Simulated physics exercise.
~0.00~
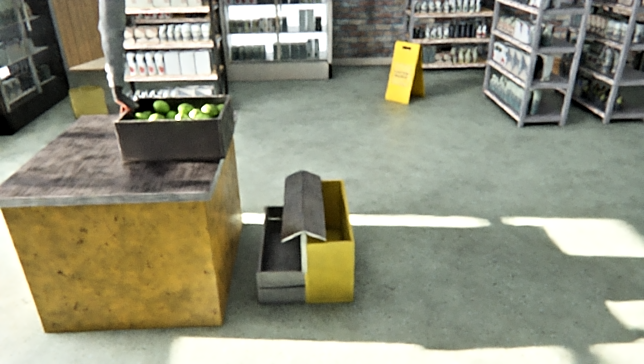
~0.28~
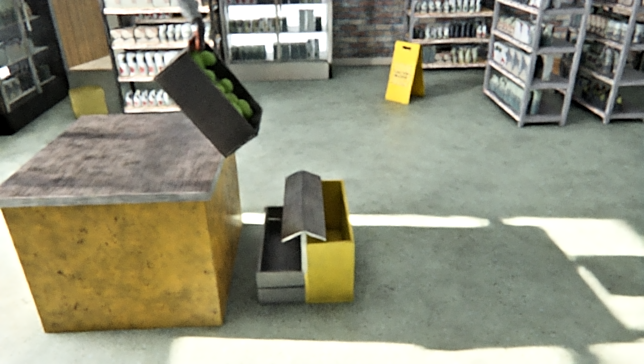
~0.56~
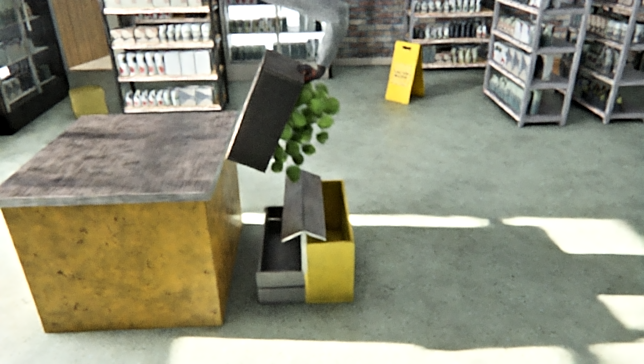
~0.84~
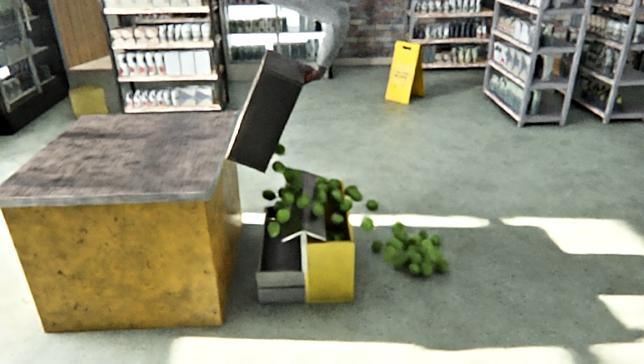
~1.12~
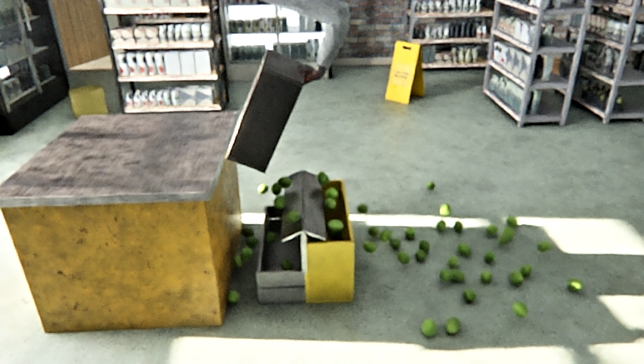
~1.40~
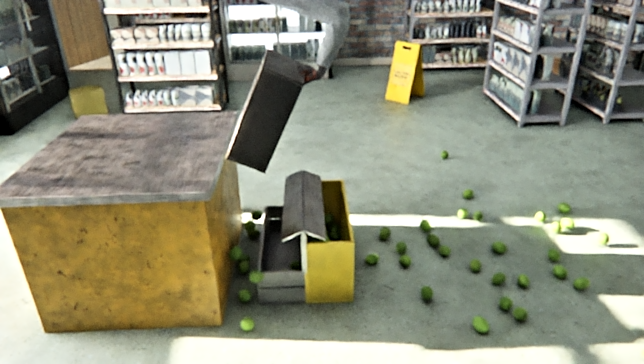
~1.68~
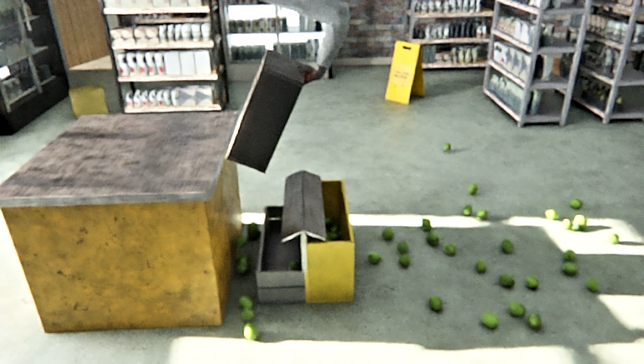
A black crate tips rightward off a bench, spilling limes that mostly scatter across the floor.
